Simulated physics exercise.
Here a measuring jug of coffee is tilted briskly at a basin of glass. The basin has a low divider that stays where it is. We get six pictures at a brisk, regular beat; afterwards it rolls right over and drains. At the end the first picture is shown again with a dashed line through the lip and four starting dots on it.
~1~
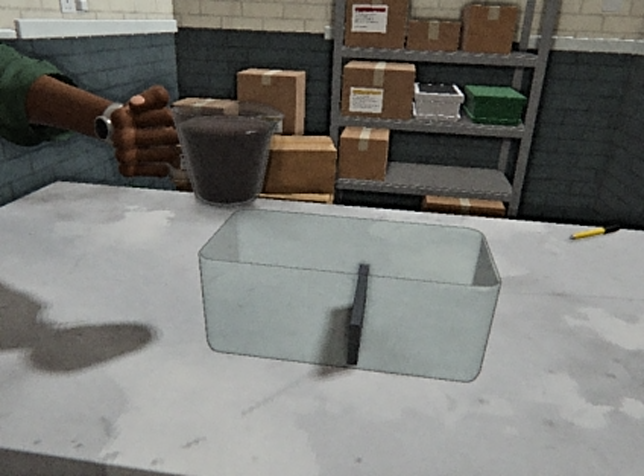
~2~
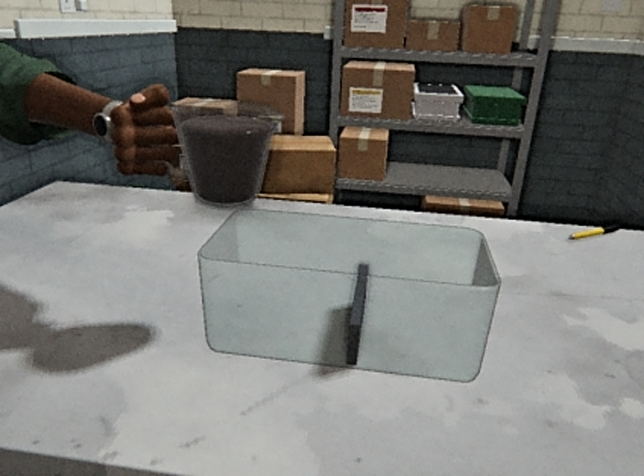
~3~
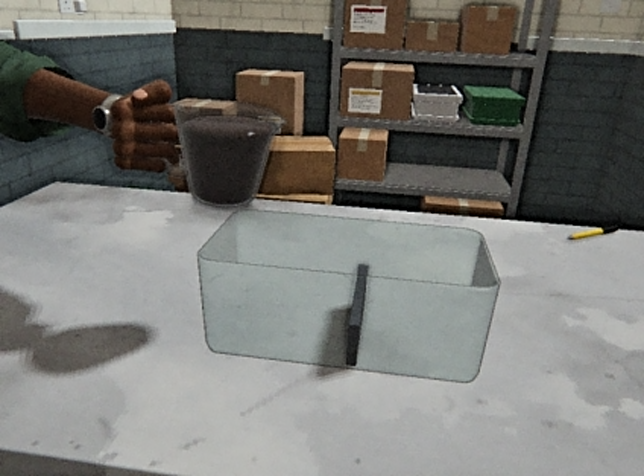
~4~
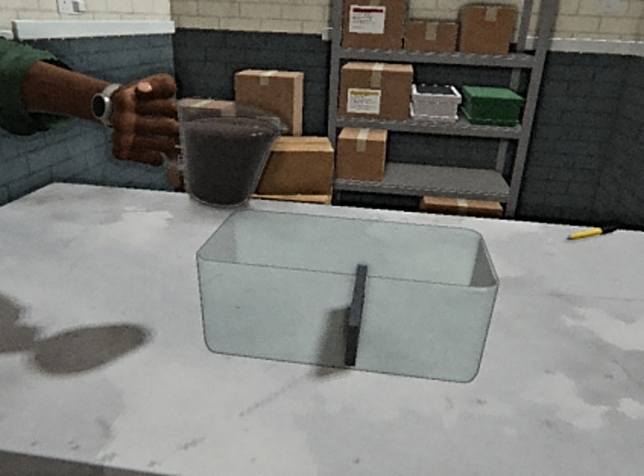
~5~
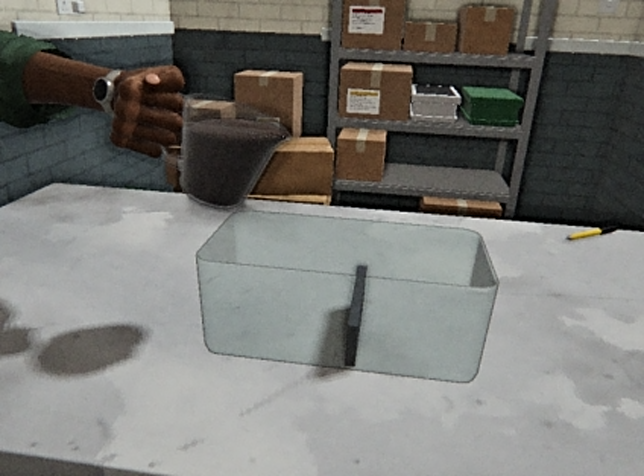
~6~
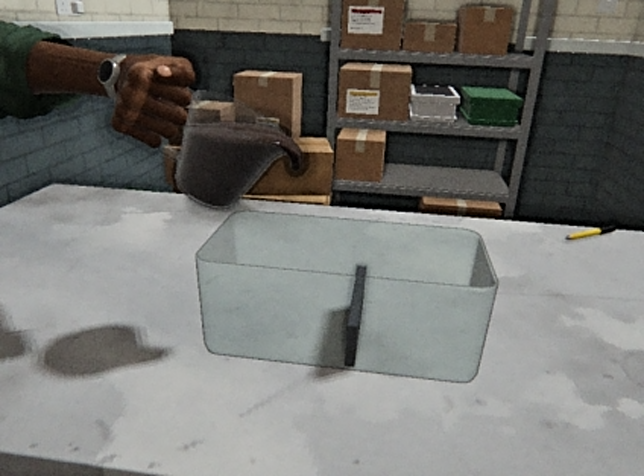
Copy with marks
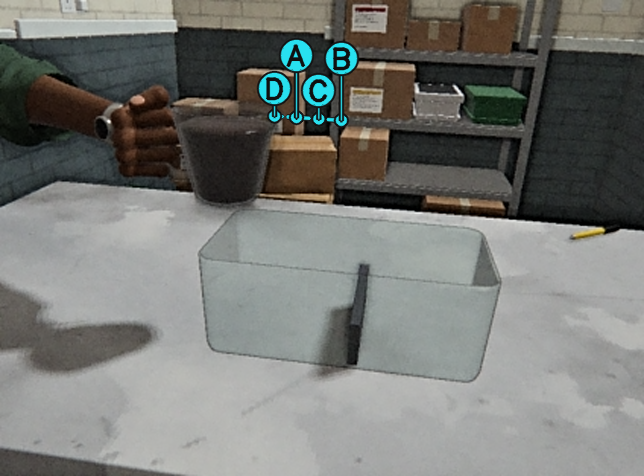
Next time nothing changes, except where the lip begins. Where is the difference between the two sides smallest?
Use dot C.
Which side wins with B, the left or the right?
More ends on the right.
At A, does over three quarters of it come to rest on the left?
Yes.
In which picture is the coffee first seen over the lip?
Picture 6.
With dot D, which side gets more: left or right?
More ends on the left.
In cyan, A at (296, 117); B at (341, 120); C at (318, 118); D at (274, 116).
With A, about 89 % ends left of the wall and 11 % right of it.
With B, about 14 % ends left of the wall and 86 % right of it.
With C, about 45 % ends left of the wall and 54 % right of it.
With D, about 96 % ends left of the wall and 3 % right of it.
